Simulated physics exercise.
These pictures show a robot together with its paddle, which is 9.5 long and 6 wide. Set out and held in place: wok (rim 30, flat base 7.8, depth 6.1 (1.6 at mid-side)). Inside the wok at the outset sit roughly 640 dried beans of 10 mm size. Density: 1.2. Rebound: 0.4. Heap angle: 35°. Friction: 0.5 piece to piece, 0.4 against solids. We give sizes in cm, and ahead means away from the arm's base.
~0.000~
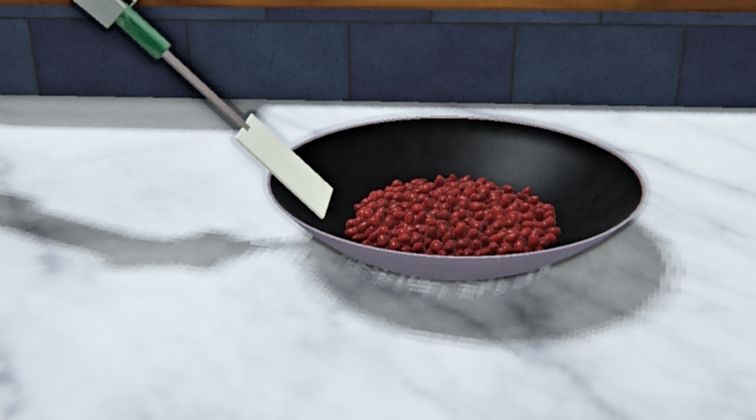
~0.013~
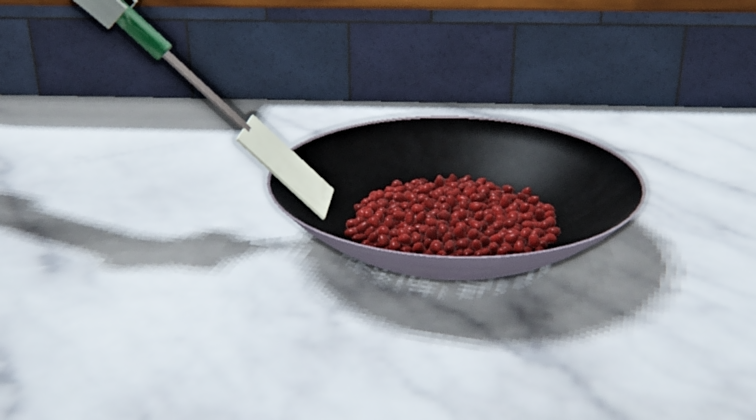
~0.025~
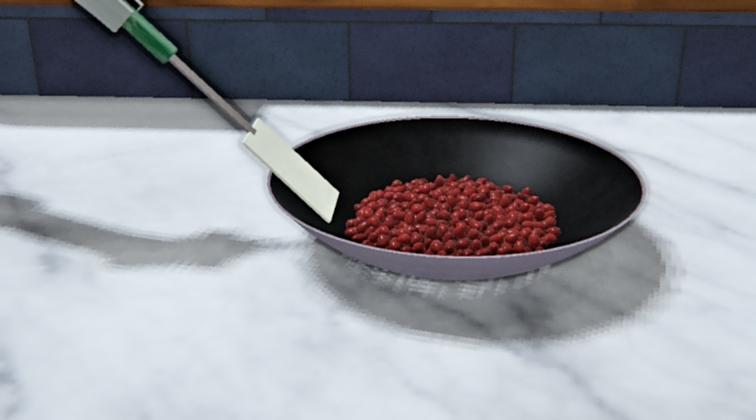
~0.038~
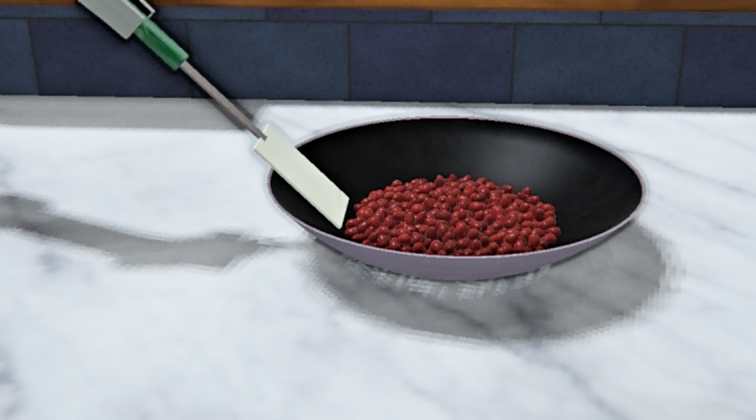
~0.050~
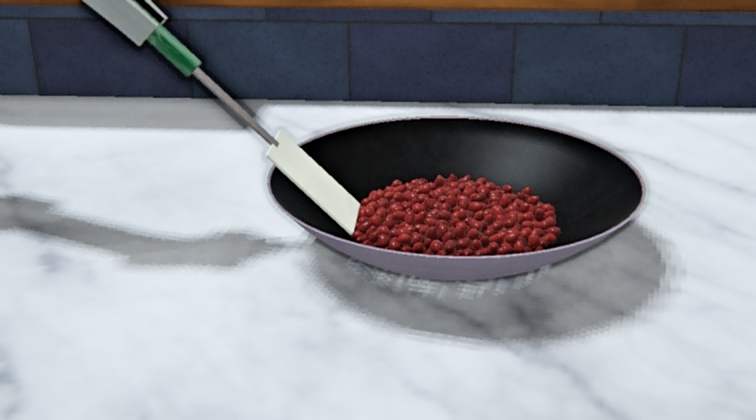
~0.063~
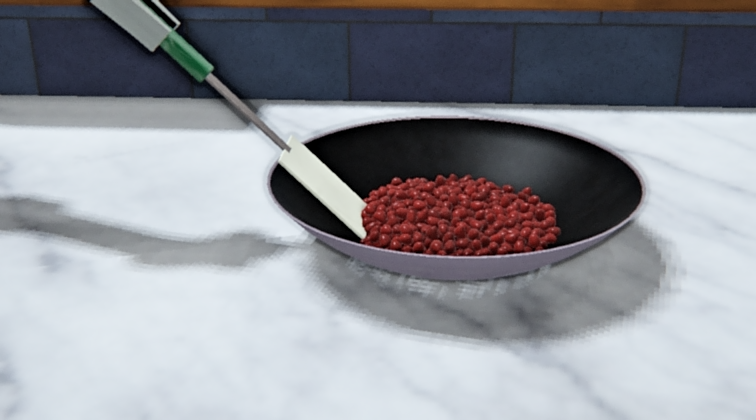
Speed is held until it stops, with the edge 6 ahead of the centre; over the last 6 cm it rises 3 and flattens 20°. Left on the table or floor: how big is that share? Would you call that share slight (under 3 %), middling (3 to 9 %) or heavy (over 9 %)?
It is slight.
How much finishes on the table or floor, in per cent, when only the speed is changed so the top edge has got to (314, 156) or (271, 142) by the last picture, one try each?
About 5 and 0 per cent.
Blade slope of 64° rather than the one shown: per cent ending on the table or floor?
That gives about 0 in a hundred.
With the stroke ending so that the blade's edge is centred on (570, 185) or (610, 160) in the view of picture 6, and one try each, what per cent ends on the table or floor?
I'd say some 15 per cent, then some 30 per cent.
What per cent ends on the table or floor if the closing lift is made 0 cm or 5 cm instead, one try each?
Result, in order: Approx. 0 % and 5 %.
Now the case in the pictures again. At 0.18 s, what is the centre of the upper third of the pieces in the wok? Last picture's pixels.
It is centred at about (524, 204).
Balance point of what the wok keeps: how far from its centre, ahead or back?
It sits some 4.5 centimetres ahead of centre.
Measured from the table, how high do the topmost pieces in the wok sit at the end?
Height at the end: Around 6.5 cm.
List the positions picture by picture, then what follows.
In the first frame, the paddle top edge at (244, 126), sloping 45°; upper third of the load around (455, 212), from x 350 to 555, top at y 180; 645 in the wok.
In the second frame, the paddle top edge at (245, 127), sloping 45°; upper third of the load around (455, 212), from x 350 to 555, top at y 180.
In the third frame, the paddle top edge at (250, 130), sloping 45°; upper third of the load around (455, 212), from x 350 to 555, top at y 180.
In the fourth frame, the paddle top edge at (261, 136), sloping 45°; upper third of the load around (455, 212), from x 350 to 555, top at y 180.
In the fifth frame, the paddle top edge at (273, 143), sloping 45°; upper third of the load around (455, 212), from x 355 to 555, top at y 180.
In the sixth frame, the paddle top edge at (285, 148), sloping 45°; upper third of the load around (451, 210), from x 365 to 555, top at y 180; 645 in the wok.
After 0.12 s, sloping 45°, highest piece 5 above the table; 645 in the wok.
After 0.18 s, sloping 38°, highest piece 6 above the table; 645 in the wok.
After 0.41 s, sloping 25°, highest piece 7 above the table; 643 in the wok, 1 on the table or floor, 1 on the blade or in flight.
After 1.46 s, sloping 25°, highest piece 6 above the table; 643 in the wok, 2 on the table or floor.
In the end, 643 in the wok, 2 on the table or floor. That is 0 % on the table or floor.
